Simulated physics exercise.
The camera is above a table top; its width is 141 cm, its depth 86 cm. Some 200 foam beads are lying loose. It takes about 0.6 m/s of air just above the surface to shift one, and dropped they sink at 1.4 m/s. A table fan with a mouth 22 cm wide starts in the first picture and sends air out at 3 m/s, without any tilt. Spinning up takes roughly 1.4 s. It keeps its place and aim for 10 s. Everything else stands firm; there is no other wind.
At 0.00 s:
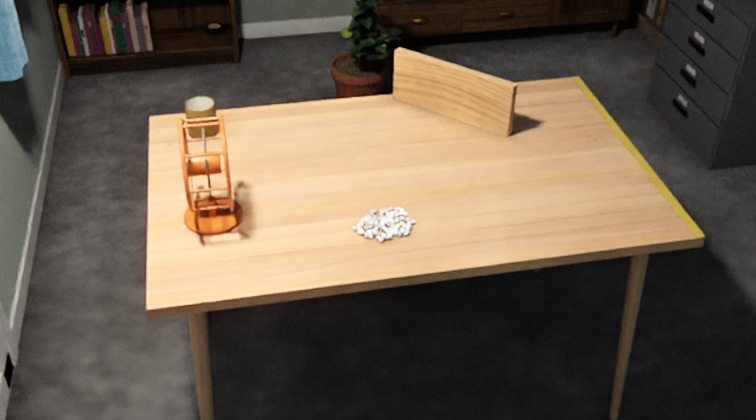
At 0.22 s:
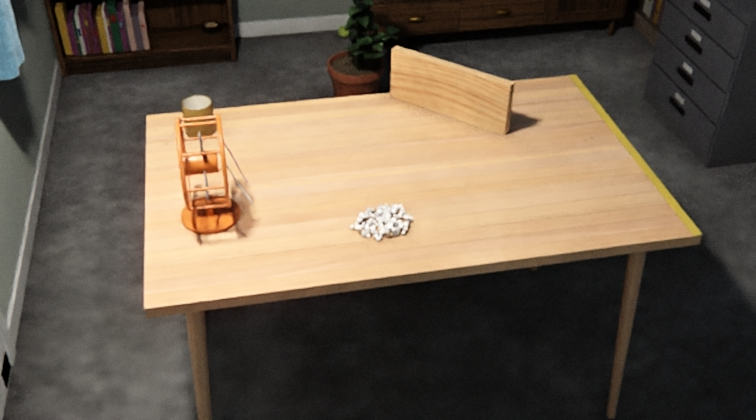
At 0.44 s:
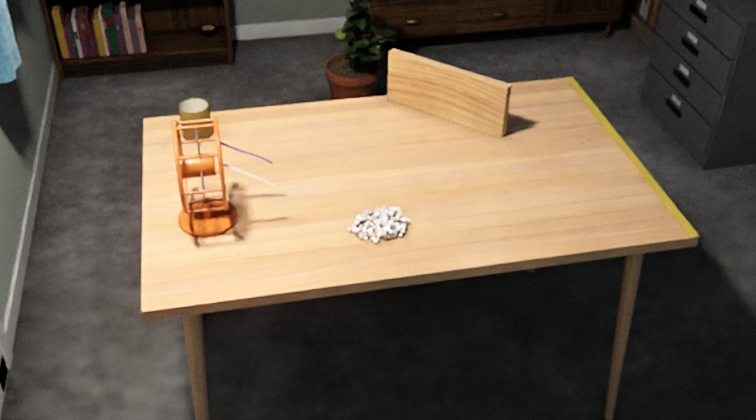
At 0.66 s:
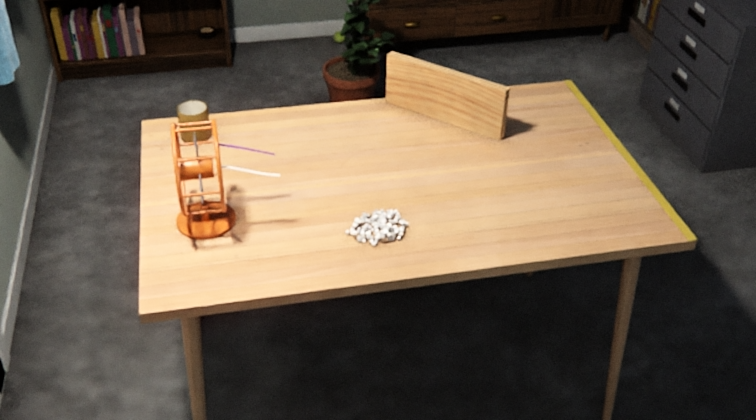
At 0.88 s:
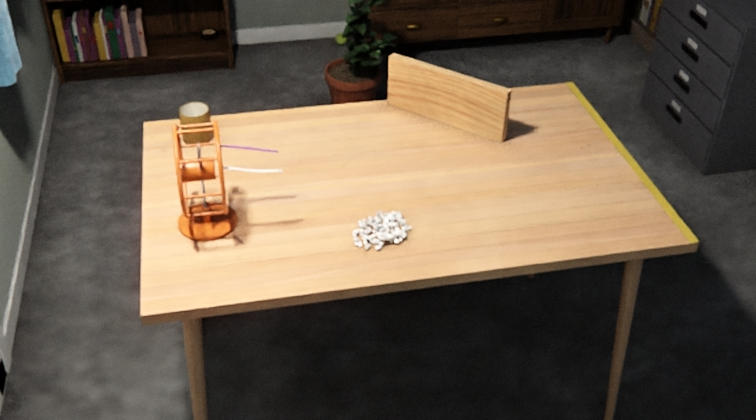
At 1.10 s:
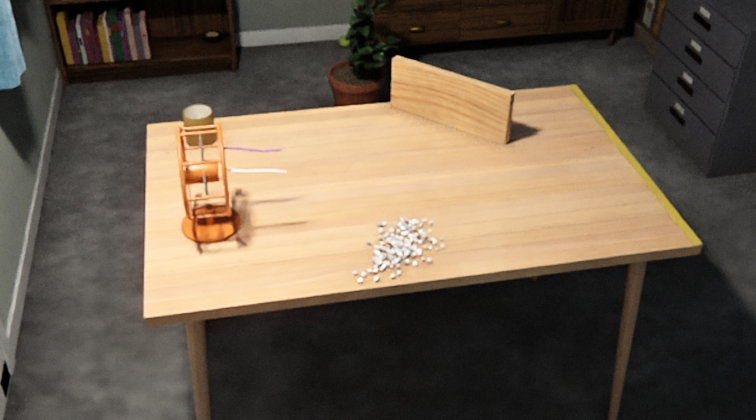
A small pile of white foam beads lay still on a wooden table while an orange fan started up at the left, its ribbons lifting; then the beads shifted and scattered slightly toward the front.
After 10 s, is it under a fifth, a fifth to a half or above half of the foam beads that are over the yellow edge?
Of the foam beads, less than a fifth end over the yellow edge.
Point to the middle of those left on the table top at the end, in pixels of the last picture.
At about (430, 272).
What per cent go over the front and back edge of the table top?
Roughly 40 % front, 0 % back.
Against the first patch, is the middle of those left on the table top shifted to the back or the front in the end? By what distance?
To the front, by about 20 cm.
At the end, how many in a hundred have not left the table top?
Some 60 per cent.
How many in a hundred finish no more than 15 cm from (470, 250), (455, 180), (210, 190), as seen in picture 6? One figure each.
In turn about 30 %, 0 %, 0 %.
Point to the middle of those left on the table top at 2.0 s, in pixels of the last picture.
Around (437, 273).
After 2.0 s, 1 % are over the yellow edge; the middle of those still in play is near (437, 273); 86 % have settled or left.
After 3.2 s, 1 % are over the yellow edge; the middle of those still in play is near (430, 272); 96 % have settled or left.
After 5.5 s, 1 % are over the yellow edge; the middle of those still in play is near (430, 272); 97 % have settled or left.
After 10.0 s, at the end, 1 % are over the yellow edge; the middle of those still in play is near (430, 272).
